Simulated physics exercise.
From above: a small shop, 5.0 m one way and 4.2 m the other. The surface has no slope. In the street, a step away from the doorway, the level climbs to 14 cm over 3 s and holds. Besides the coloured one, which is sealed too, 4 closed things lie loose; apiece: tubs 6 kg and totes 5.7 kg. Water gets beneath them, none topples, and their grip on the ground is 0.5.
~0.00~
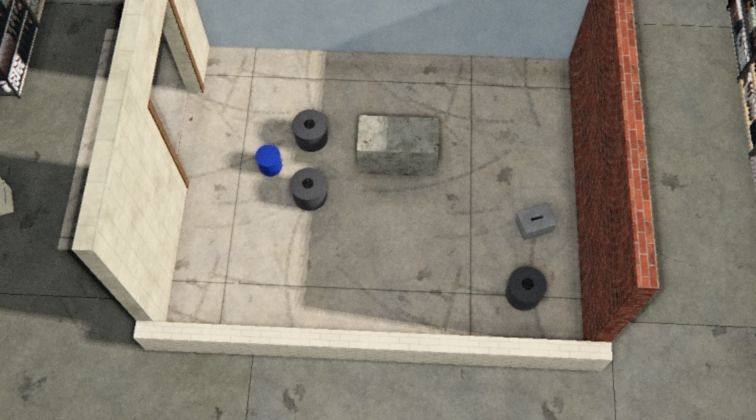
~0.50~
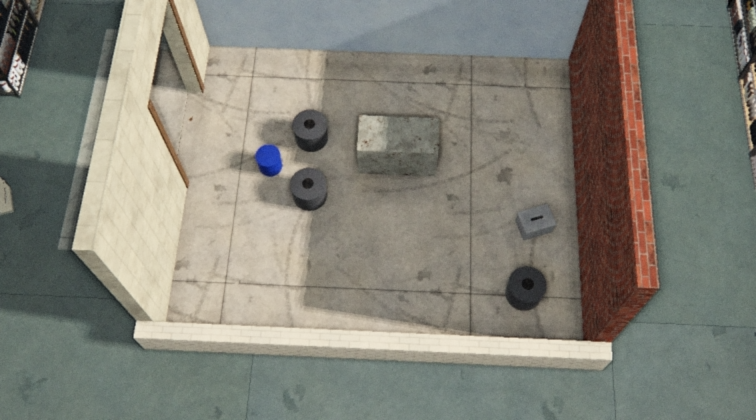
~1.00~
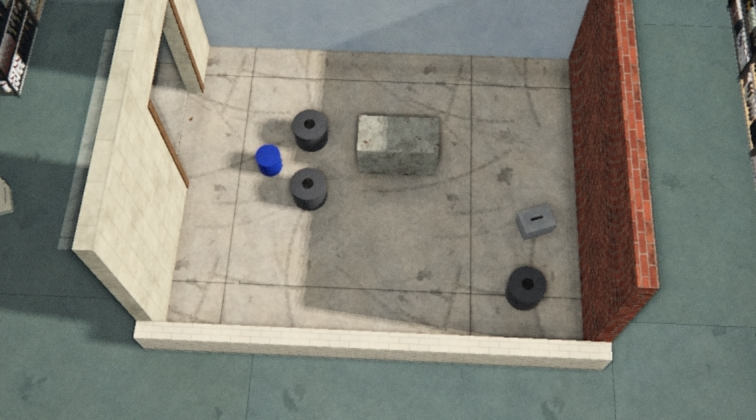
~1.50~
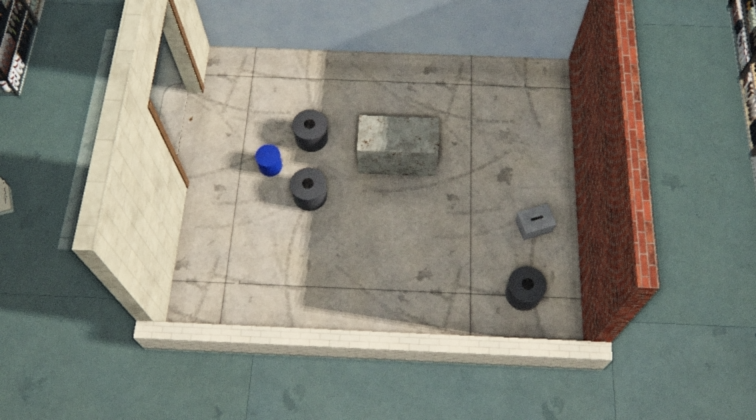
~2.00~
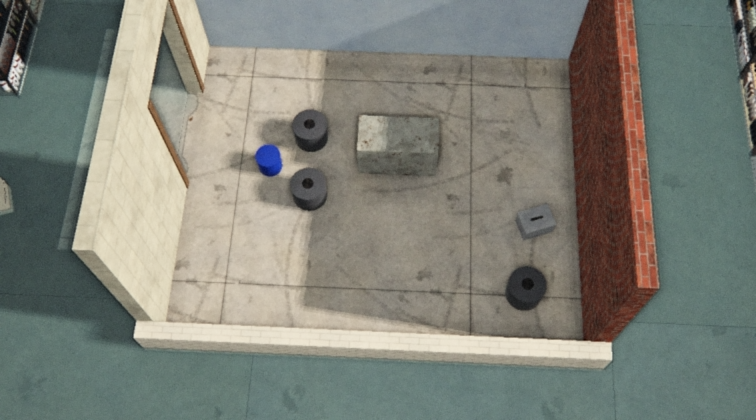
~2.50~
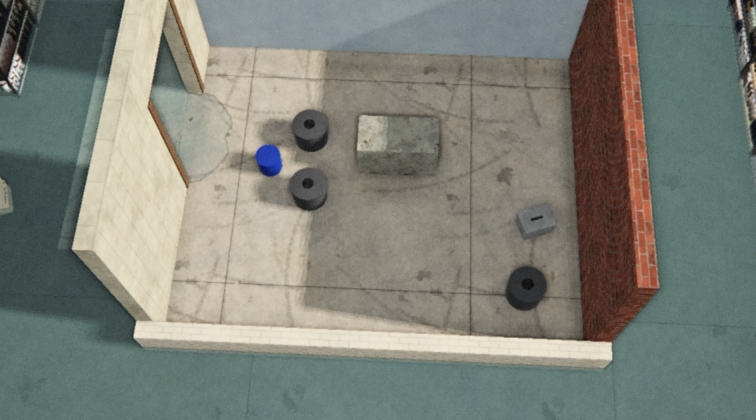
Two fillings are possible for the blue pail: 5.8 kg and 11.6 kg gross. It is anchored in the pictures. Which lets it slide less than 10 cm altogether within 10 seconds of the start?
I expect that only the higher weight holds it.
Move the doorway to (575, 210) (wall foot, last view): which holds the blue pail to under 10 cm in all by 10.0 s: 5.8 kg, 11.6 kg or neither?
In that case the smaller load will do.
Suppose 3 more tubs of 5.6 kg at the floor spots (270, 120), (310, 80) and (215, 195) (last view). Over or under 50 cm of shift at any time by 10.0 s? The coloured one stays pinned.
In turn: Over, past it, under.
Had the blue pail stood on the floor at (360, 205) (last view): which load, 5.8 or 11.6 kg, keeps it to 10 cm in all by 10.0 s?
Only the larger holds.
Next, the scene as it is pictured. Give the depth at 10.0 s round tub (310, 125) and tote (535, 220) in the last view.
About 4 and 3 cm.
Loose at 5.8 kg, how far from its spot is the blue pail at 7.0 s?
About 80 cm.
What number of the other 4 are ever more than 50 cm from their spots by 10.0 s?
I count 1.
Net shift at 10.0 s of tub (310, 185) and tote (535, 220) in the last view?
In that order: 0 cm, 0 cm.
After 3.5 s the blue pail would be 0 cm from its start with 5.8 kg and 0 cm from its start with 11.6 kg; 3 cm of water round it then.
After 4.5 s the blue pail would be 31 cm from its start with 5.8 kg and 0 cm from its start with 11.6 kg; 6 cm of water round it then.
After 7.0 s the blue pail would be 73 cm from its start with 5.8 kg and 0 cm from its start with 11.6 kg; 5 cm of water round it then.
After 10.0 s the blue pail would be 77 cm from its start with 5.8 kg and 0 cm from its start with 11.6 kg; 5 cm of water round it then.
